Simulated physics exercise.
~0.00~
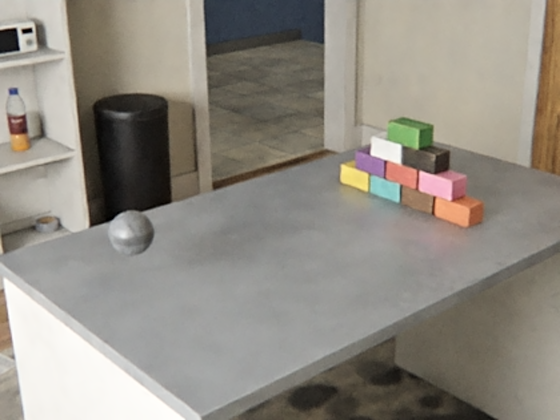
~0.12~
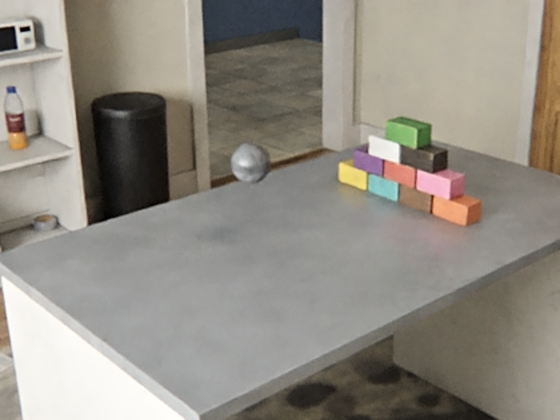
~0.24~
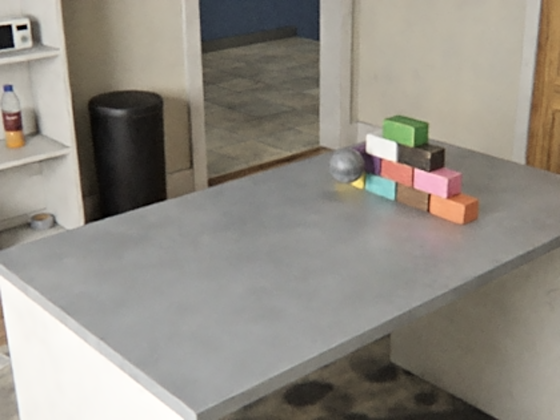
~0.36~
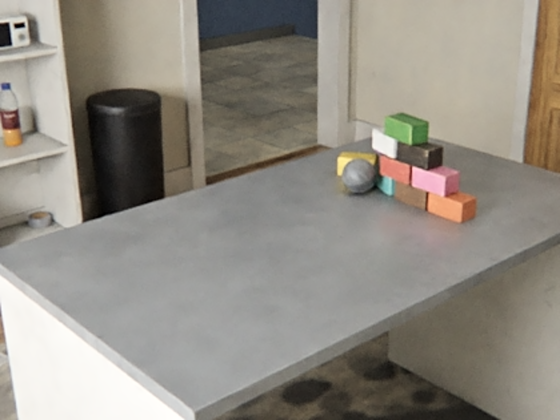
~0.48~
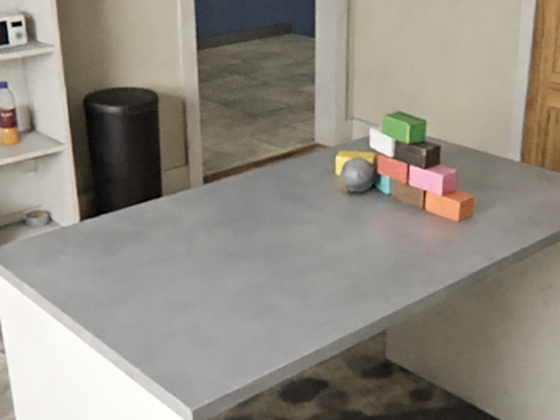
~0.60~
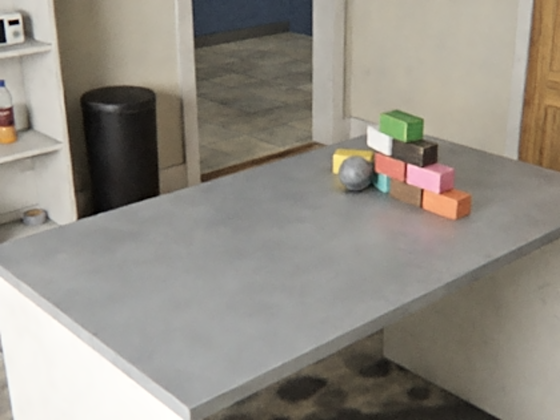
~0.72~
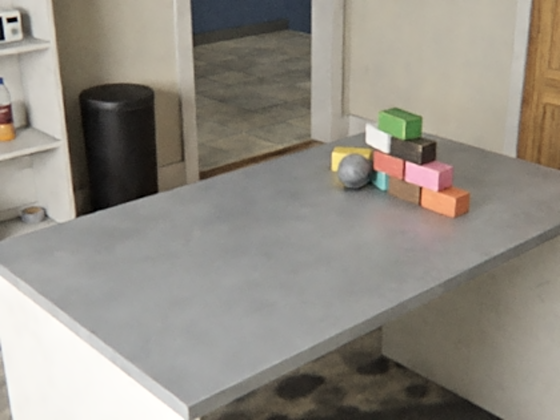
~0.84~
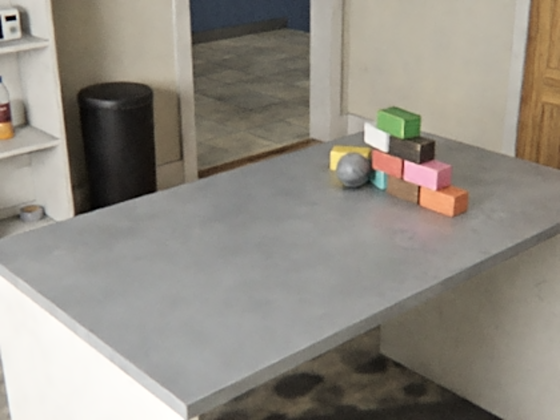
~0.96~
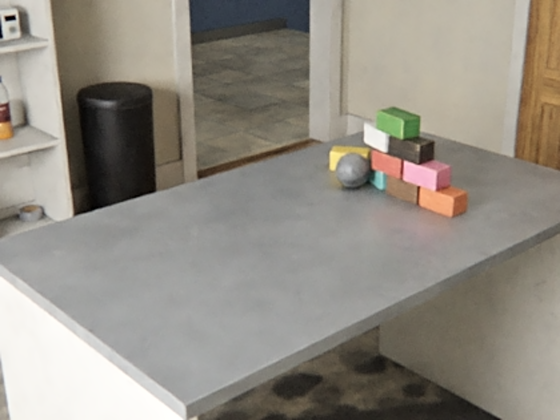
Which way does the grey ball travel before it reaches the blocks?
The grey ball moves to the right, across the table toward the pile of blocks.
